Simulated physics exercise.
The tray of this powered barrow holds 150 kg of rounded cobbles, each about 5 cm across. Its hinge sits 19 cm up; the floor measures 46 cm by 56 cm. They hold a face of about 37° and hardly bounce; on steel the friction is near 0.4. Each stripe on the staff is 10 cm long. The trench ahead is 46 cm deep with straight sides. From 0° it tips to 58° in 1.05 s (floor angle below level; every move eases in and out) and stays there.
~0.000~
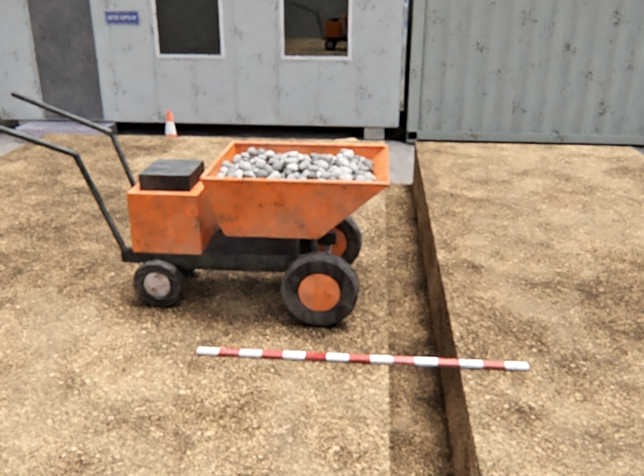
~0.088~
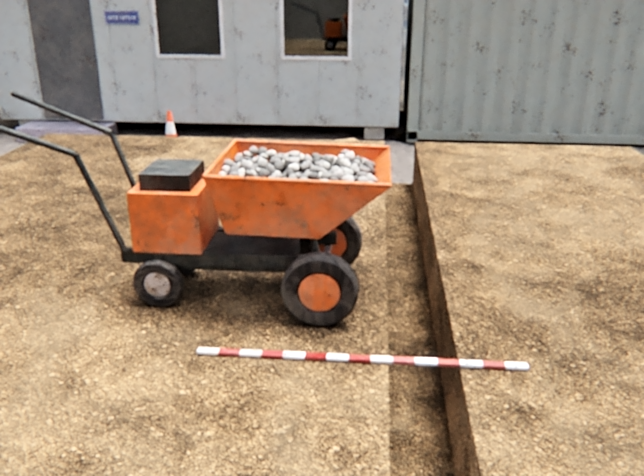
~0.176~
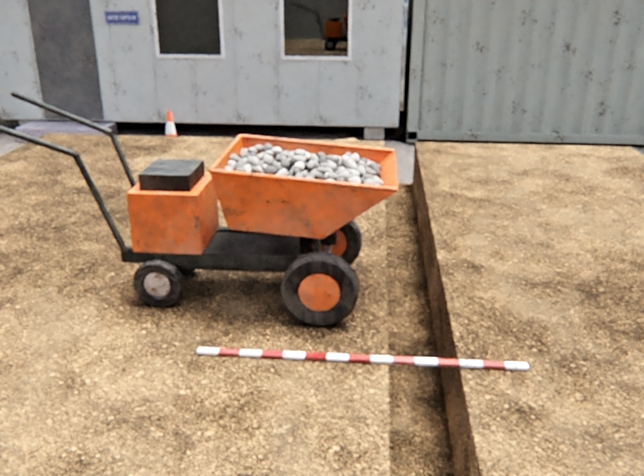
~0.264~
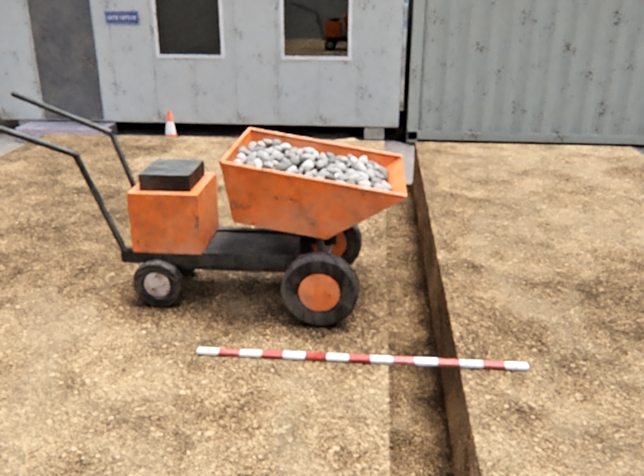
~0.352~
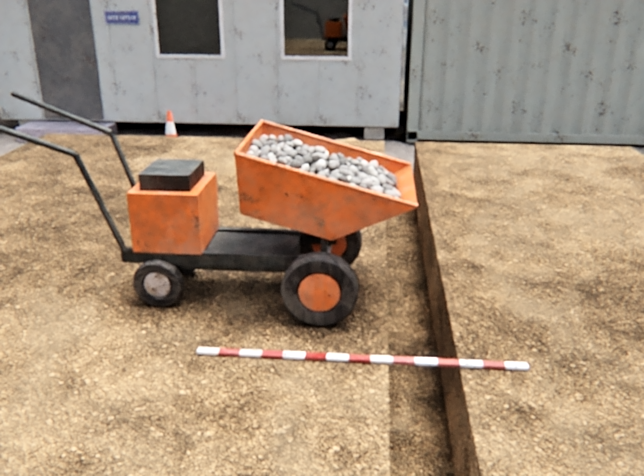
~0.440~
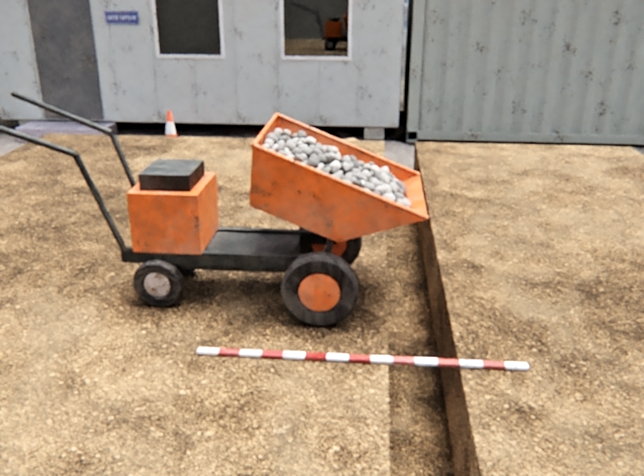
An orange powered barrow with black handles, a black-topped box and a tray of grey rounded cobbles stands on brown gravelly ground, seen from its side and slightly above. A red and white striped staff lies in front, a straight-edged trench runs to the right, and grey cabins and a small cone stand behind. The tray tilts steadily rightward, its left end rising and lip lowering, carrying the cobbles, while barrow and camera stay still.
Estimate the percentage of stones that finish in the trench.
Close to 30 in a hundred.
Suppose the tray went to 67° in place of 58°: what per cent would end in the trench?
It would be near 10 per cent.
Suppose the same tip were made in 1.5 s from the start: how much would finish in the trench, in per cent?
It would be near 30 per cent.
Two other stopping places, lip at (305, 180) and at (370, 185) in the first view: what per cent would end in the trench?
First some 100, then 50 per cent.
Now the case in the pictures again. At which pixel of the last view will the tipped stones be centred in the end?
Their middle is at about (477, 296).
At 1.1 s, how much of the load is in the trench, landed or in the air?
Some 0 per cent.
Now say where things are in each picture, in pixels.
The tray is at 0°, its lip at (388, 184); the top of the load is at (305, 159), in the first frame.
The tray is at 1°, its lip at (391, 186); the top of the load is at (307, 158); the stones move at 0.2 m/s on average, in the second frame.
The tray is at 4°, its lip at (397, 190); the top of the load is at (269, 154); the stones move at 0.4 m/s on average, in the third frame.
The tray is at 9°, its lip at (406, 197); the top of the load is at (268, 149); the stones move at 0.5 m/s on average, in the fourth frame.
The tray is at 15°, its lip at (417, 206); the top of the load is at (272, 144); the stones move at 0.6 m/s on average, in the fifth frame.
Lip at (428, 218), floor tilted 22°, highest stones at (284, 138); the stones move at 0.7 m/s on average, in the sixth frame.
After 0.8 s the floor is at 49°; 100 % in the tray; the foremost stones are at (440, 246).
After 1.1 s the floor is at 58°; 83 % in the tray, 17 % past the trench; the foremost stones are at (498, 297).
After 1.5 s the floor is at 58°; 46 % in the tray, 1 % in the trench, 54 % past the trench; the foremost stones are at (594, 316).
After 3.5 s the floor is at 58°; 0 % in the tray, 30 % in the trench, 70 % past the trench; the foremost stones are past the picture's edge.
